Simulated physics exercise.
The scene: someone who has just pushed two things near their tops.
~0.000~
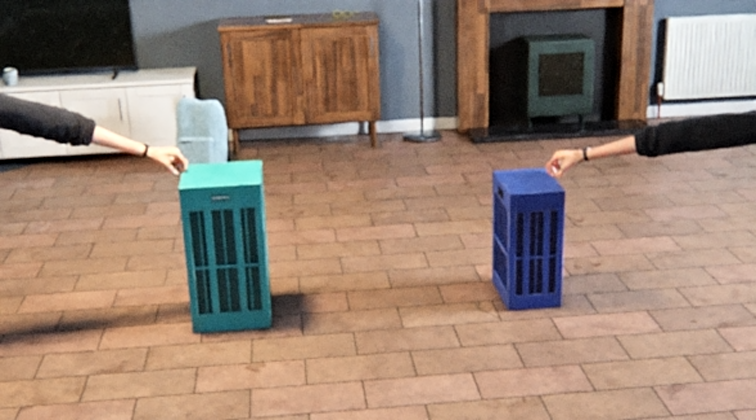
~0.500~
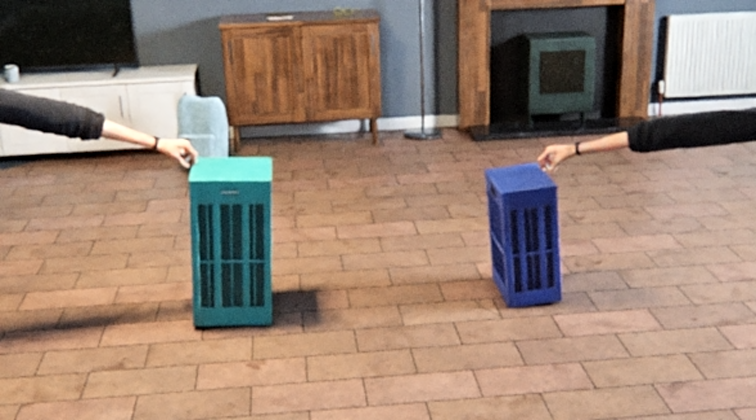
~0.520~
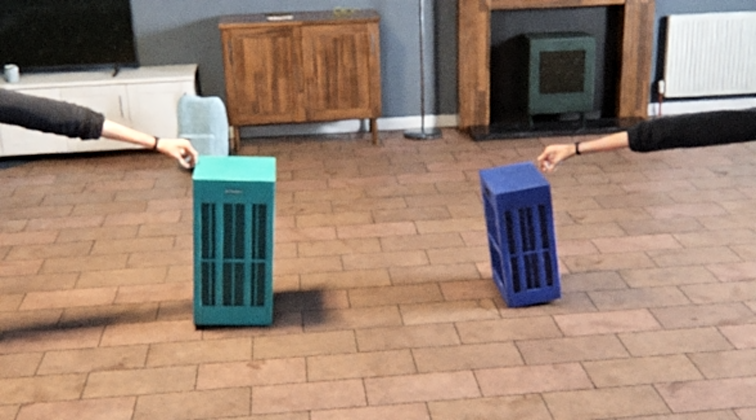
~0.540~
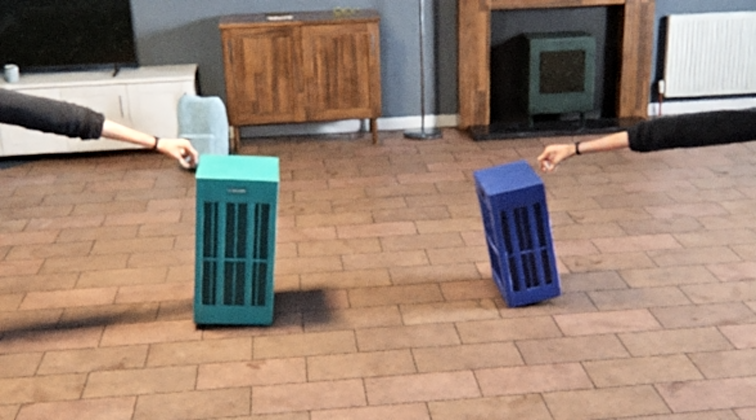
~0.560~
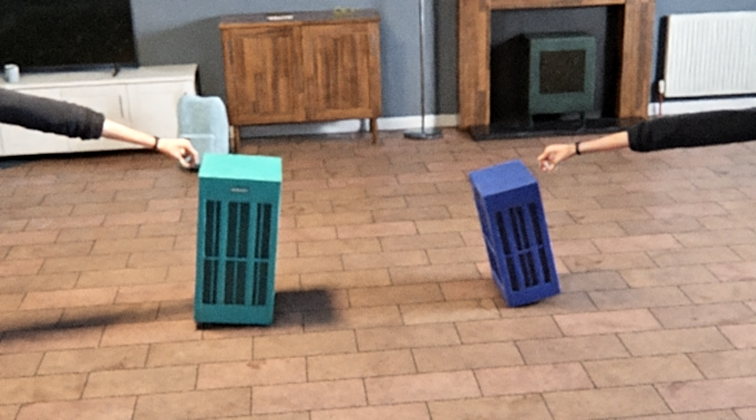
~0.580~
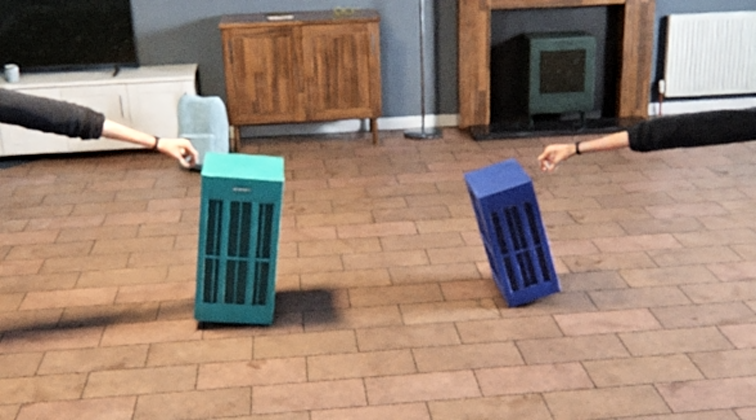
Living room with tiled floor, two hands pushing a turquoise crate and a blue crate, both tilting inward, the blue further.
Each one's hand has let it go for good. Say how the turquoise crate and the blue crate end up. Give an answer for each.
Outcome: The turquoise crate rocks back upright and the blue crate falls over.
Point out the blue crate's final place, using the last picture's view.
(441, 272).
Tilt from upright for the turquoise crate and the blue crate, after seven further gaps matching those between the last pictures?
By then, 10 degrees and 30 degrees.
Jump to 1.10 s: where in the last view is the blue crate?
Look for its middle near pixel (440, 269).
Around 0.78 s, turquoise crate 7° off upright near (238, 238); blue crate 37° off upright near (487, 234).
Around 0.94 s, turquoise crate 3° off upright near (225, 241); blue crate 63° off upright near (460, 248).
Around 1.10 s, turquoise crate 2° off upright near (225, 242); blue crate on its side near (440, 269).
Finally (3.5 s), the turquoise crate returns to its base, near (229, 243); the blue crate goes down on its side, near (441, 272).
